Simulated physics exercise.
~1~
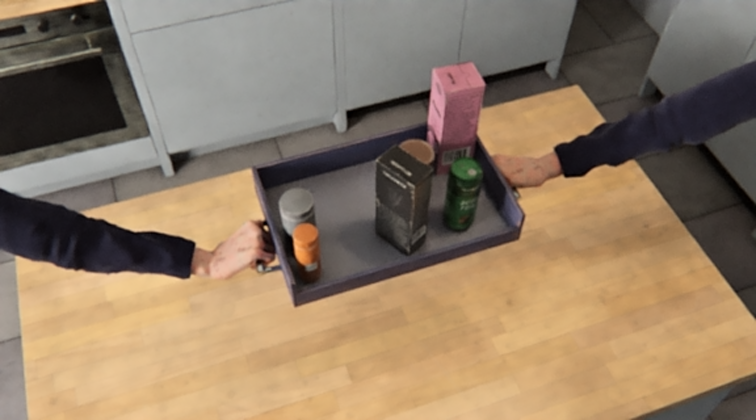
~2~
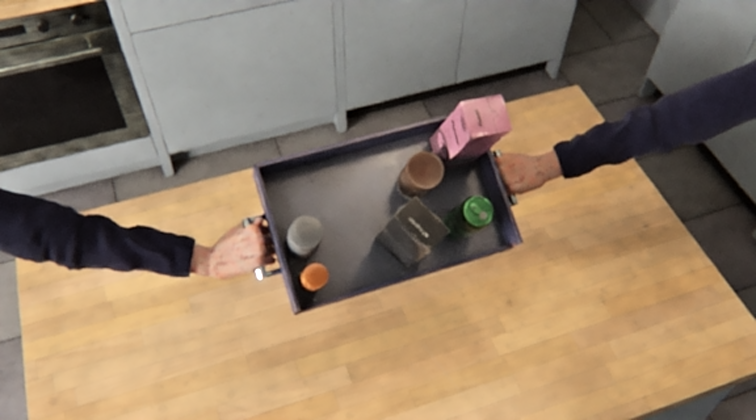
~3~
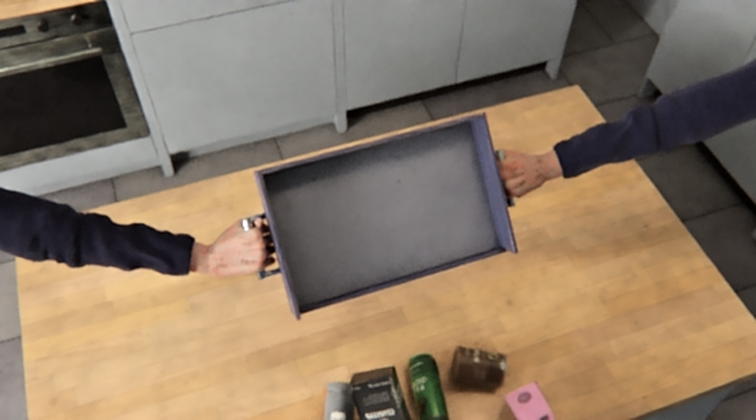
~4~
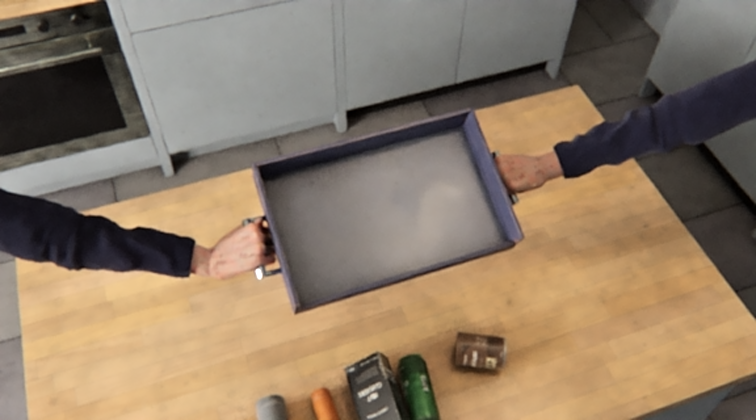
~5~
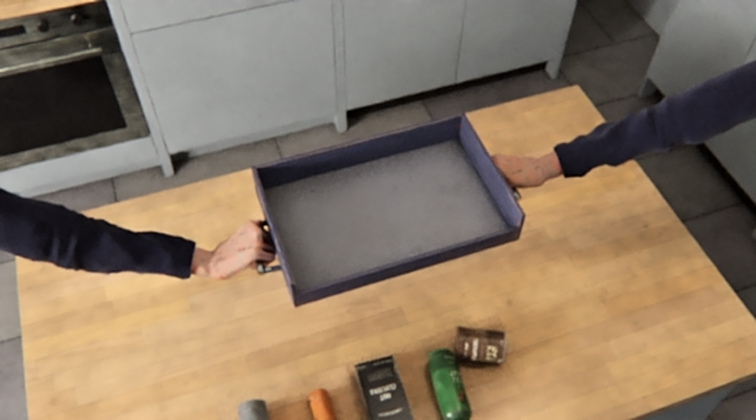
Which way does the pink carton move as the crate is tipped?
The pink carton moves down, leaving the crate and ending up below it on the near part of the worktop before it goes out of sight.
In a kitchen, above a wooden worktop, two hands hold a dark open crate by its ends, with a pink carton, a black carton, a green can, a brown tin, a grey jar and an orange shaker standing inside. The hands tip the crate toward the near side, and the things begin to lean. Tipped further, the crate empties, and its contents land on the worktop below it. The hands then swing the crate back toward level while the fallen things shift a little. At the end the crate is empty, and the pink carton is no longer in sight.
